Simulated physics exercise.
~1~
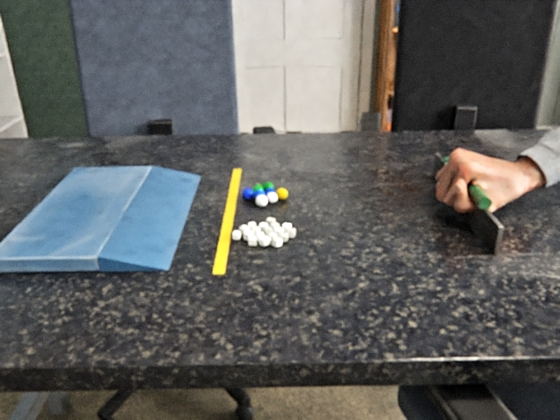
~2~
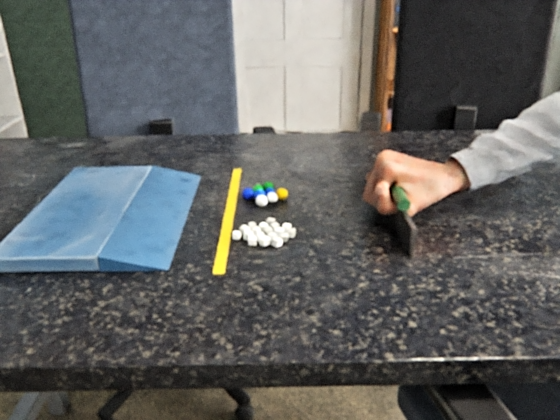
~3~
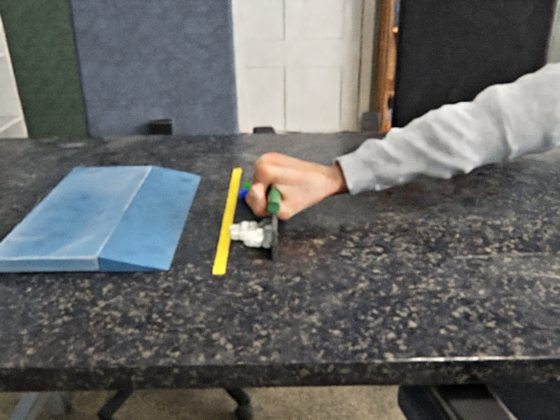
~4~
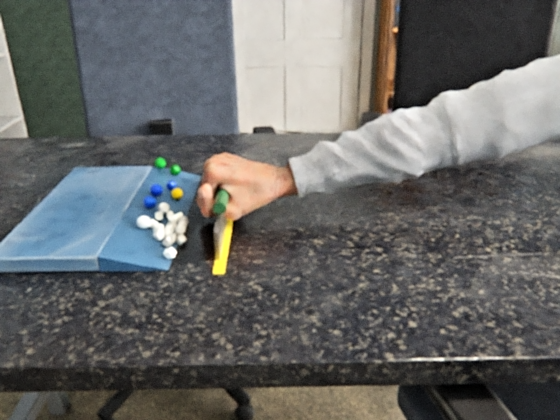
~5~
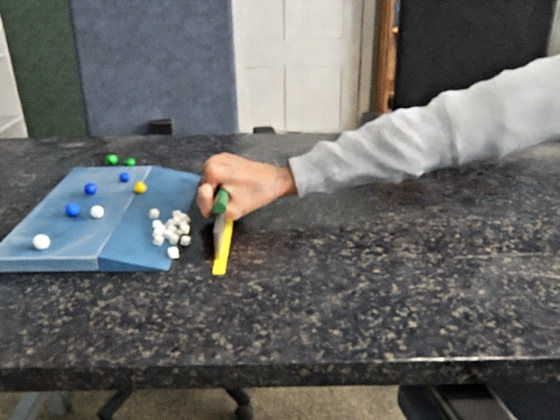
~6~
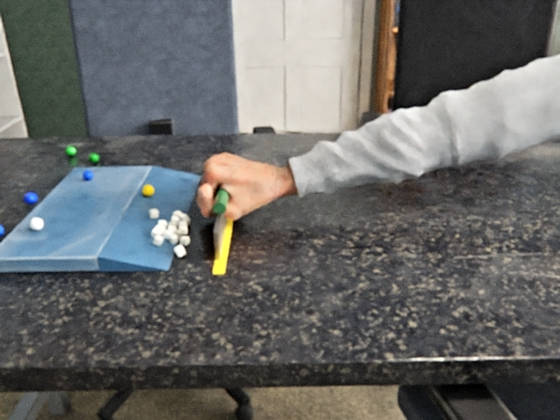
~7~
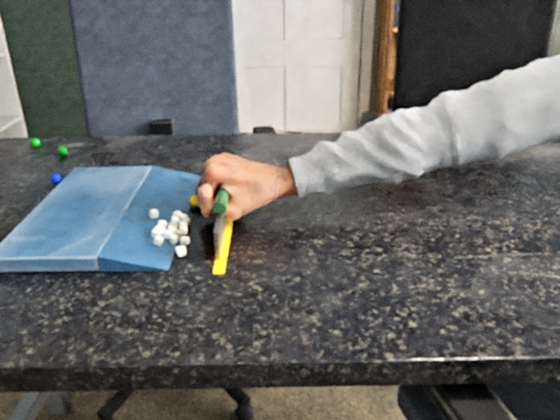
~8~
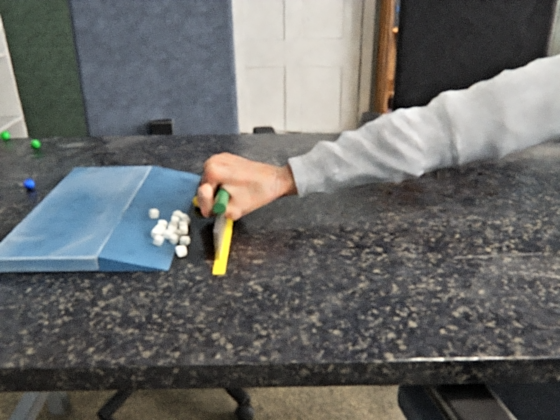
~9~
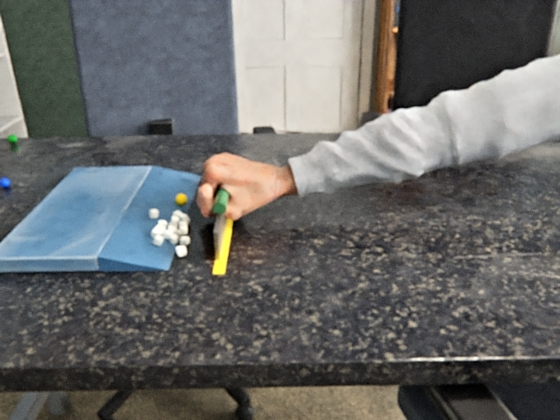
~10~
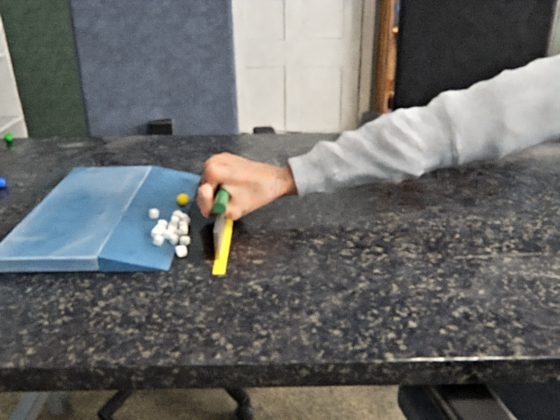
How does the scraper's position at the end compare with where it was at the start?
At the start the scraper is on the right side of the table, well away from the loose pieces. At the end it is held still at the yellow tape, just right of the blue ramp.
Hand with a scraper pushing loose pieces left, stopping at yellow tape, coloured balls rolling beyond the blue ramp, white pieces settling low.
